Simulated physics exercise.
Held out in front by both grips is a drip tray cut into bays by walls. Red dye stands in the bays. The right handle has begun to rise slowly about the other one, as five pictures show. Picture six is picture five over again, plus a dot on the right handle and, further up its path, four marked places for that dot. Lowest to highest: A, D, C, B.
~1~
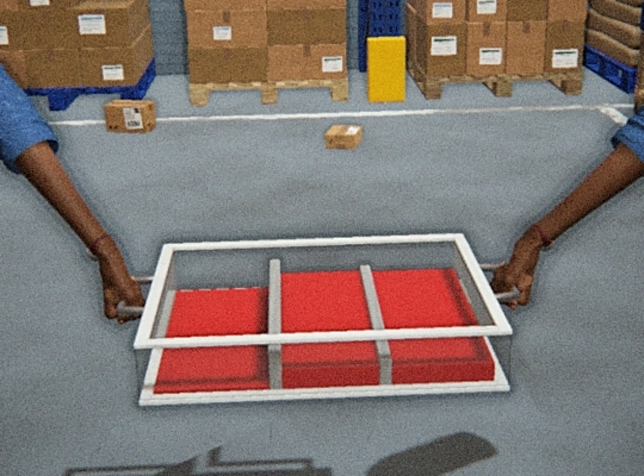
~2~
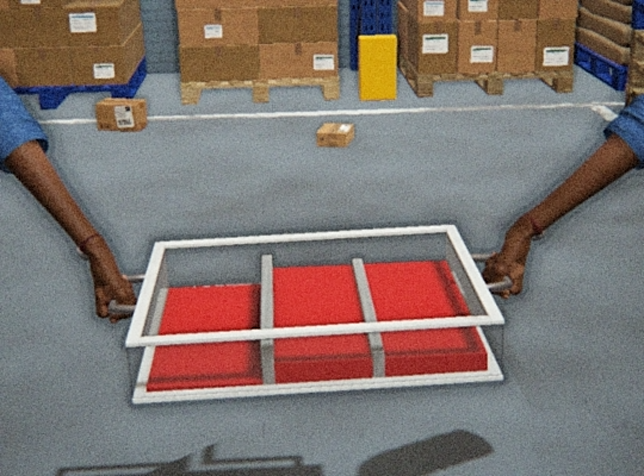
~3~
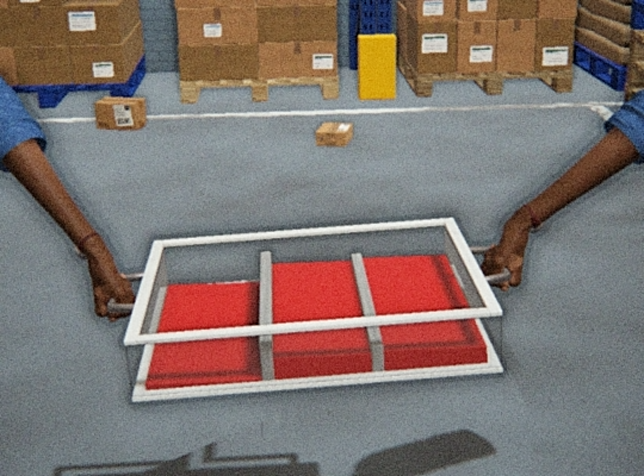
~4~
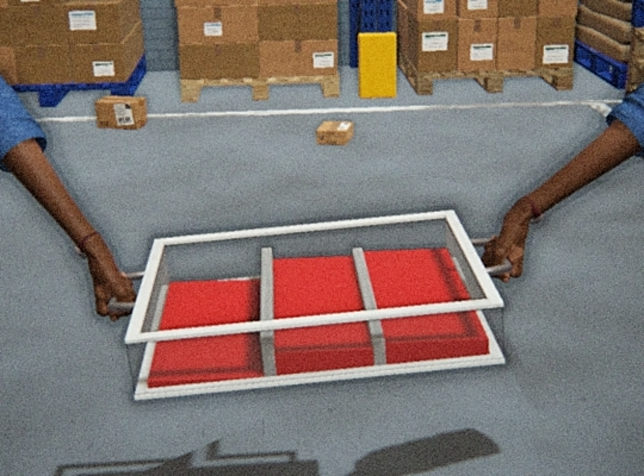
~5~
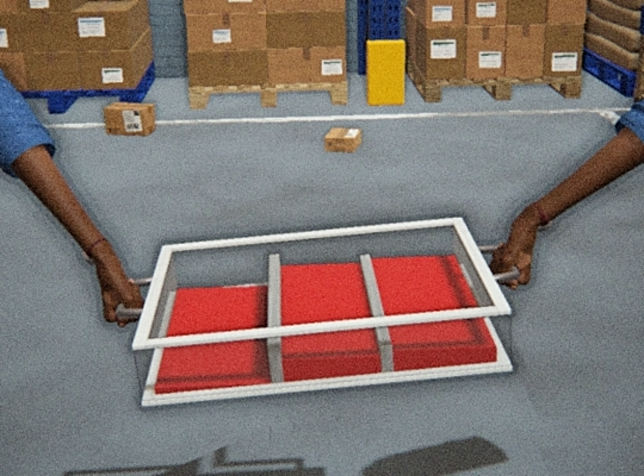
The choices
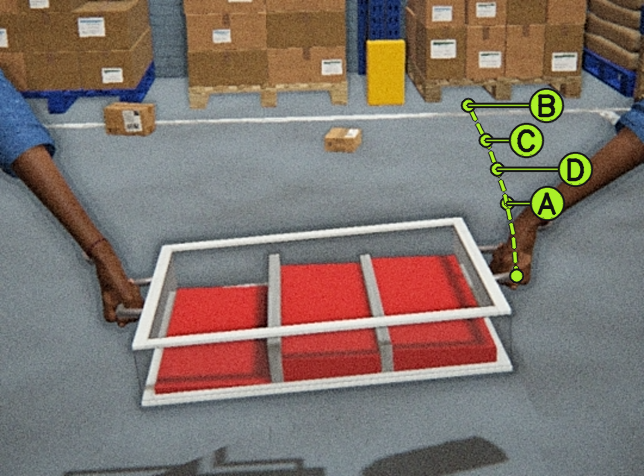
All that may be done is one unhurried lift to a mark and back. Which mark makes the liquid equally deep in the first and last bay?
D is best.
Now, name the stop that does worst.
The answer is B.
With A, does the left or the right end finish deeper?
The right end bay.
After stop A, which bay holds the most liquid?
That is the middle bay.
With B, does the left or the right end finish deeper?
The left end bay.
In lime, A at (507, 203); B at (468, 105); C at (486, 140); D at (497, 169).
Choosing A, the right end bay stands much deeper than the other; nothing spills.
Choosing B, the left end bay stands much deeper than the other; nothing spills.
Choosing C, the left end bay stands much deeper than the other; nothing spills.
Choosing D, the two end bays stand about equally deep; nothing spills.
